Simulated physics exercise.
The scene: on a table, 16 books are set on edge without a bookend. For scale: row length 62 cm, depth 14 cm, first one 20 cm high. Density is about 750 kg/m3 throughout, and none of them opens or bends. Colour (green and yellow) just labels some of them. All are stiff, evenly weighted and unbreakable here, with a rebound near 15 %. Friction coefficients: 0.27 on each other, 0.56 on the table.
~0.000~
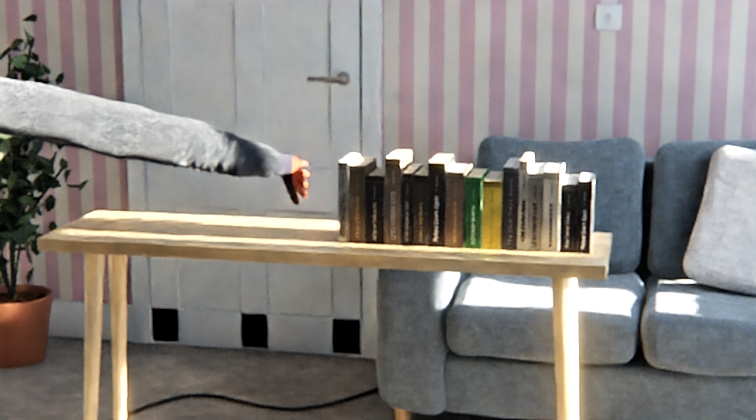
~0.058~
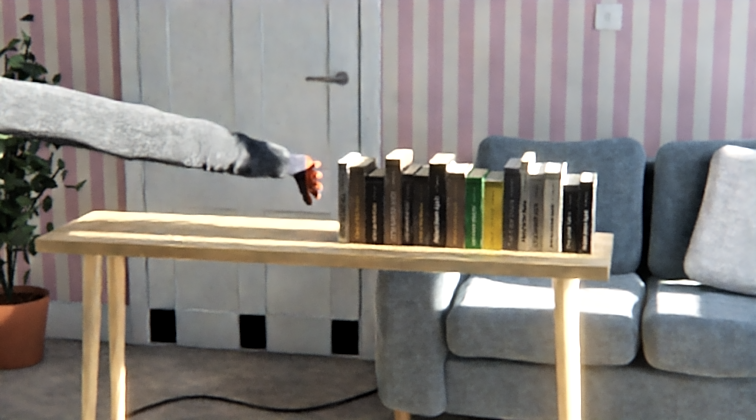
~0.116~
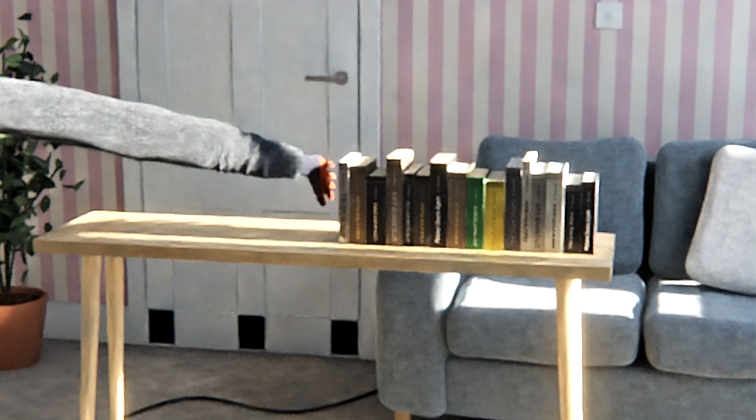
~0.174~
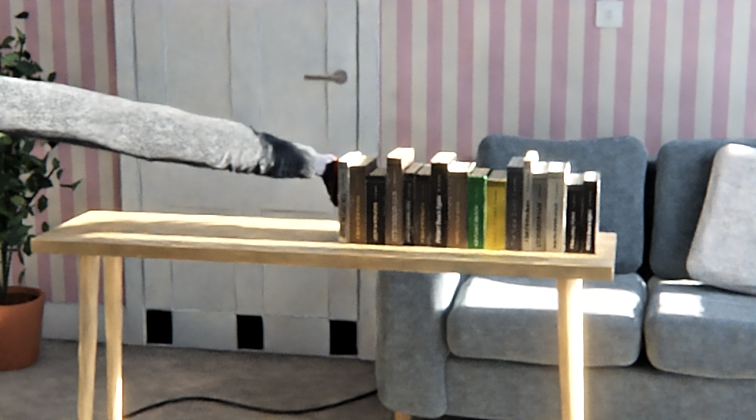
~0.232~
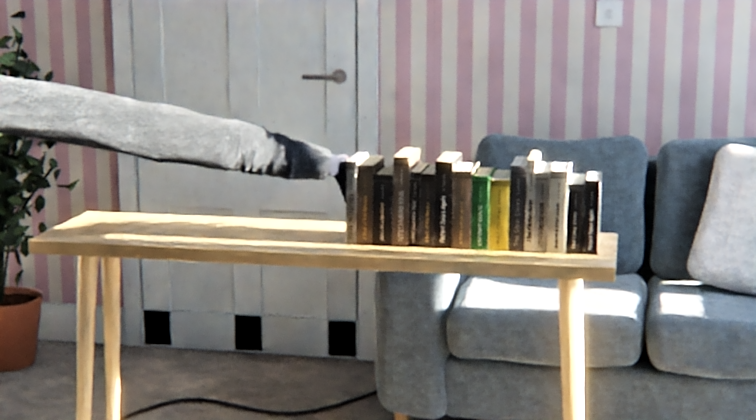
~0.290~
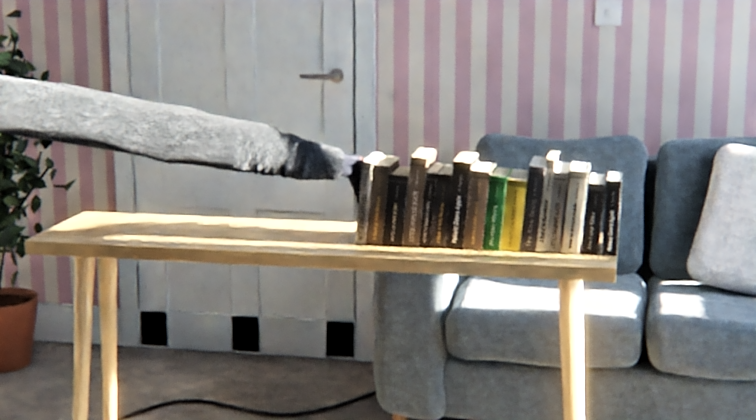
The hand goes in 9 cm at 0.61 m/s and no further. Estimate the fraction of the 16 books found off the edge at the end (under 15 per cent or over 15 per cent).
More than 15 per cent of them.
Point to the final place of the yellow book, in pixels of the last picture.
Around (582, 239).
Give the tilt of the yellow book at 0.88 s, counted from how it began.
About 30°.
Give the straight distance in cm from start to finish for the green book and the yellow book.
Green 20, yellow 20.
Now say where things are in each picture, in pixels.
In the first frame (pixels give the middle of a visible side; the camera moves round a little), hand (286, 171) 12 cm from the first; yellow book (492, 215); green book (473, 213); none has stirred.
Hand (299, 172) 9 cm from the first; yellow book (493, 216), in the second frame.
Hand (313, 172) 51 mm from the first; yellow book (494, 216), in the third frame.
Hand (327, 172) 16 mm from the first; yellow book (495, 216), in the fourth frame.
Hand (341, 173) 20 mm in; green book (480, 213); movement in 4 of them, in the fifth frame.
Hand (353, 173) 55 mm in; green book (495, 214) 5° from how it stood; yellow book (513, 216) 5° from how it stood; steepest lean 5°, the book at (364, 204); movement in 16 of them, in the sixth frame.
After 0.35 s, none of the 16 books off the edge, 16 disturbed; green book 15° from how it stood; yellow book 14° from how it stood.
After 0.54 s, 1 of the 16 books off the edge; yellow book 32° from how it stood; green book 30° from how it stood.
After 0.88 s, 4 of the 16 books off the edge; green book 31° from how it stood; yellow book 31° from how it stood.
After 1.38 s, 6 of the 16 books off the edge; yellow book on its side; green book 53° from how it stood.
In the end (1.6 s), 6 of the 16 books off the edge; yellow book on its side; green book 53° from how it stood. That is 38 per cent. From the last view, middles, yellow book near (582, 239), green book near (545, 218).
